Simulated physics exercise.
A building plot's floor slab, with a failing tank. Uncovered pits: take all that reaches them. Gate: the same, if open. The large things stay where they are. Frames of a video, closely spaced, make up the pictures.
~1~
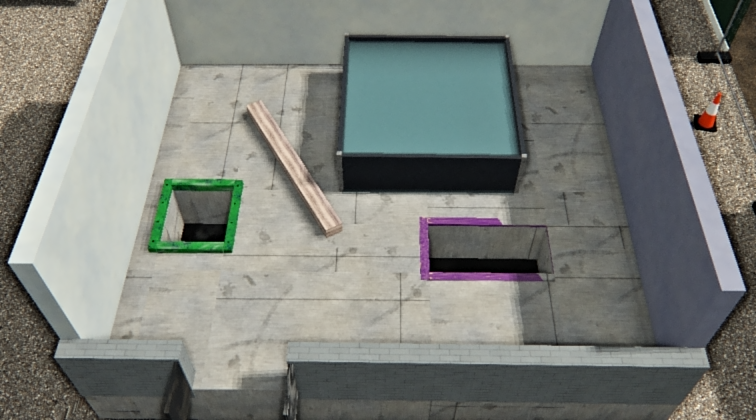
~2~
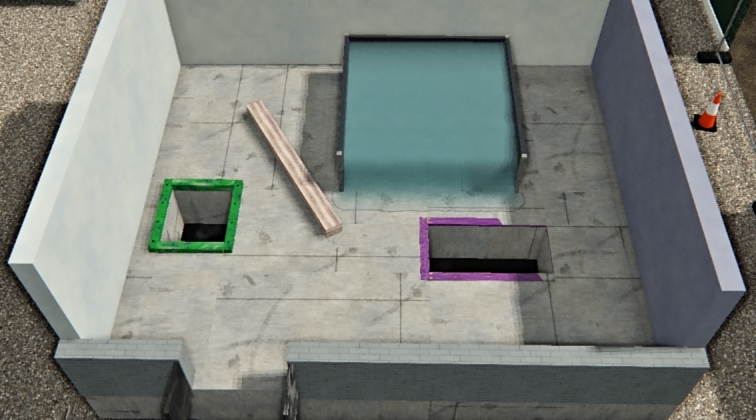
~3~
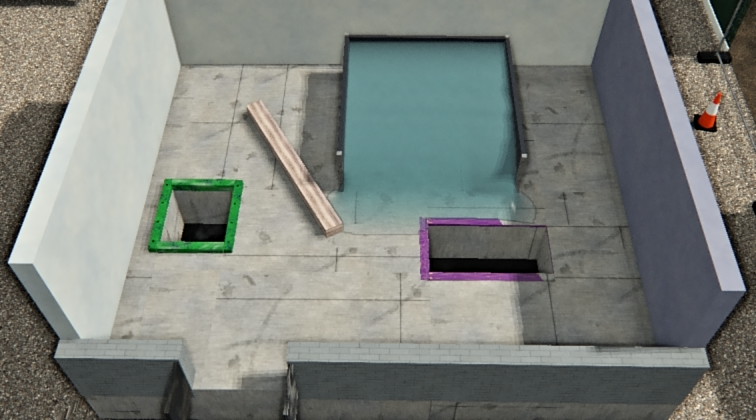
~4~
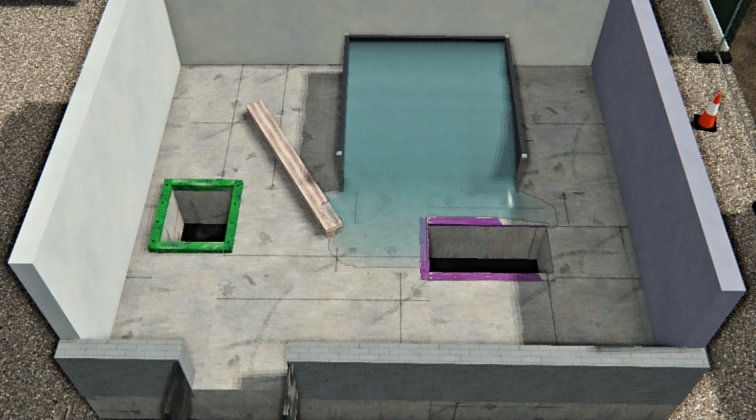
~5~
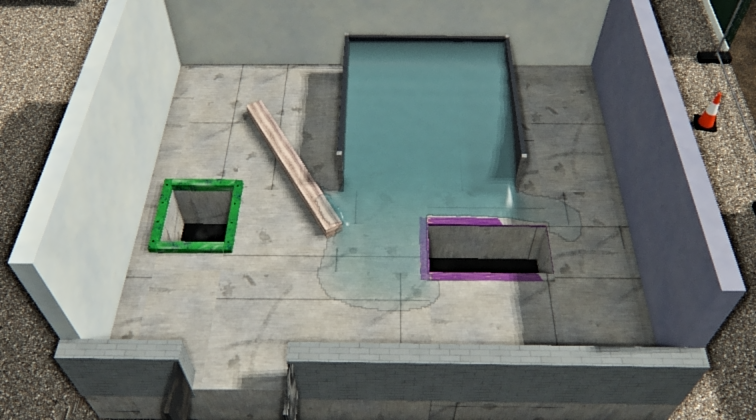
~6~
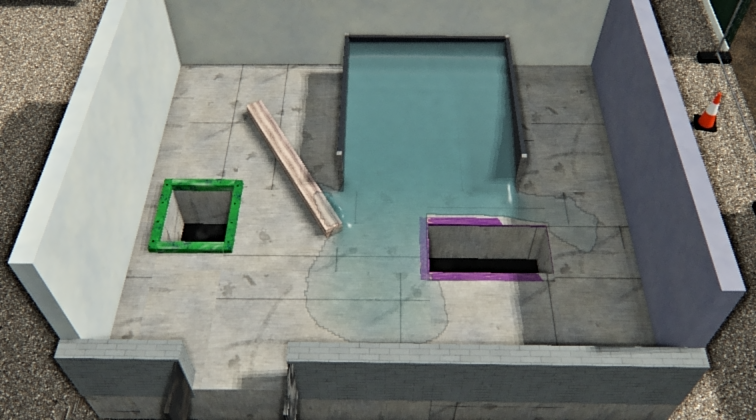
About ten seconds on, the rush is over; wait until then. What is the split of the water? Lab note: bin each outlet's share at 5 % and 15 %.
Outcome: Gate: The middle band; green pit: The bottom band; purple pit: The top band.
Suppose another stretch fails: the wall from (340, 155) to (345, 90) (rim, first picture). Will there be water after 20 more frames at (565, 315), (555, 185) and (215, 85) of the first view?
Listed in order, they come out without a puddle, without a puddle and sitting in a pool.
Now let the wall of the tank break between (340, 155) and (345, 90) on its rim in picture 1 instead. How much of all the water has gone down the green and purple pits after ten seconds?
Per cent: Green 12, purple 8.
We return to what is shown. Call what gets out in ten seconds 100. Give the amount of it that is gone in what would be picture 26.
Somewhere around 70 per cent, I'd say.
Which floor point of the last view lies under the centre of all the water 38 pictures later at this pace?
My pick is pixel (380, 221).
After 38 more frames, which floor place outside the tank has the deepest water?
I'd point to about (123, 293).
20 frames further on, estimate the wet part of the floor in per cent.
About 55 per cent.
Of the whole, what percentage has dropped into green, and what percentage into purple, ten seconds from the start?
Near 0 in a hundred, followed by near 56 in a hundred.
A moment on, water covers 30 % of the floor; the gate 0 %, the green pit 0 %, the purple pit 18 %.
Next, water covers 40 % of the floor; the gate 1 %, the green pit 0 %, the purple pit 30 %.
Then, water covers 55 % of the floor; the gate 4 %, the green pit 0 %, the purple pit 41 %.
Later, water covers 85 % of the floor; the gate 6 %, the green pit 0 %, the purple pit 50 %.
In the end, water covers 95 % of the floor; the gate 8 %, the green pit 0 %, the purple pit 56 %.
